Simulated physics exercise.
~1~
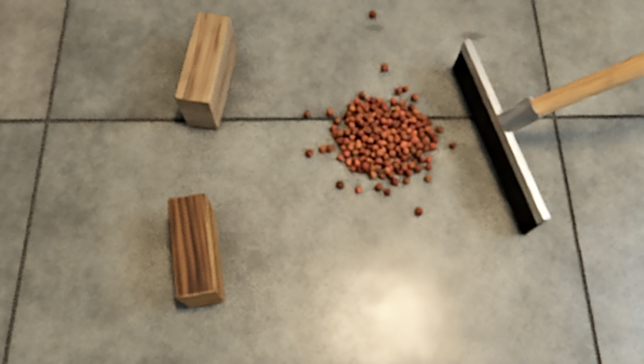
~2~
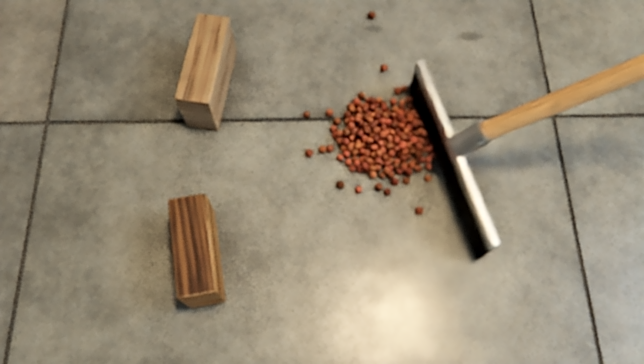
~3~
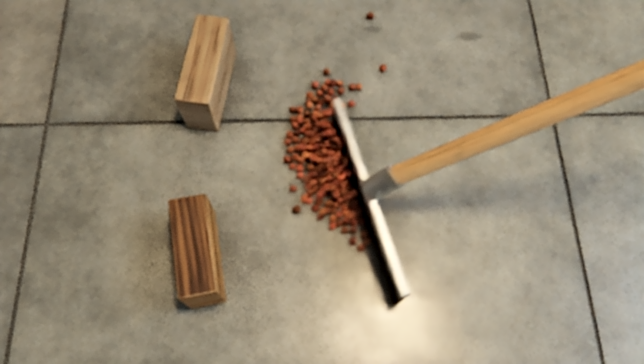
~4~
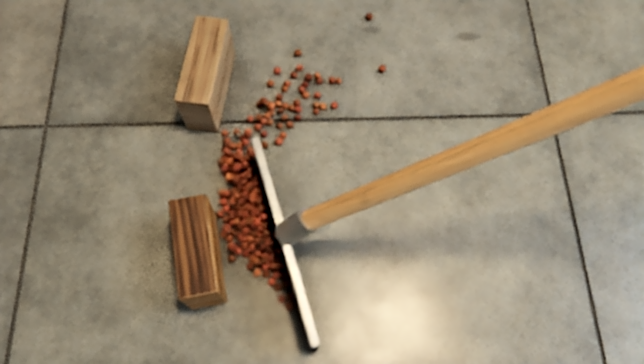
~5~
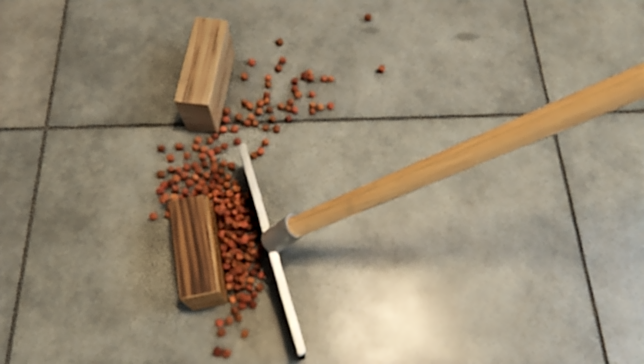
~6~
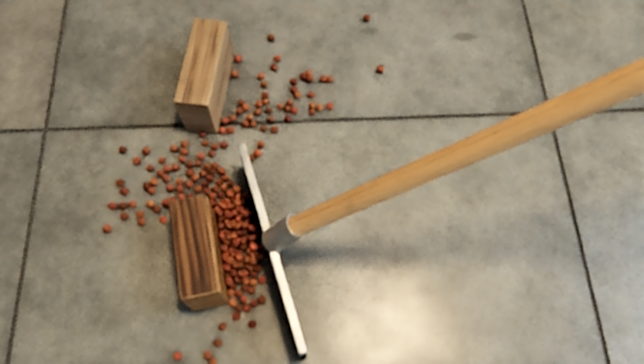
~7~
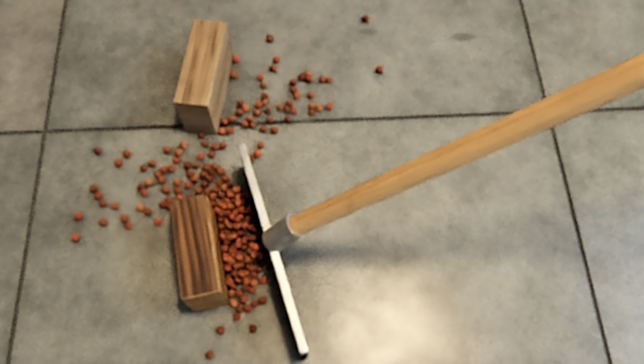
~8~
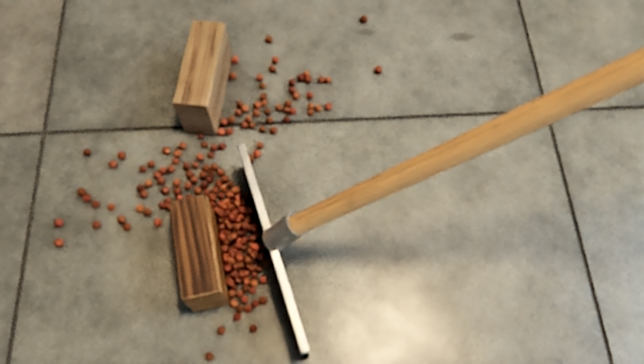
On a grey tiled floor, a squeegee with a wooden handle pushes a pile of small reddish-brown pellets leftward toward two wooden blocks, then stops; some pellets scatter through the gap, while most stay packed between the blade and the nearer block.
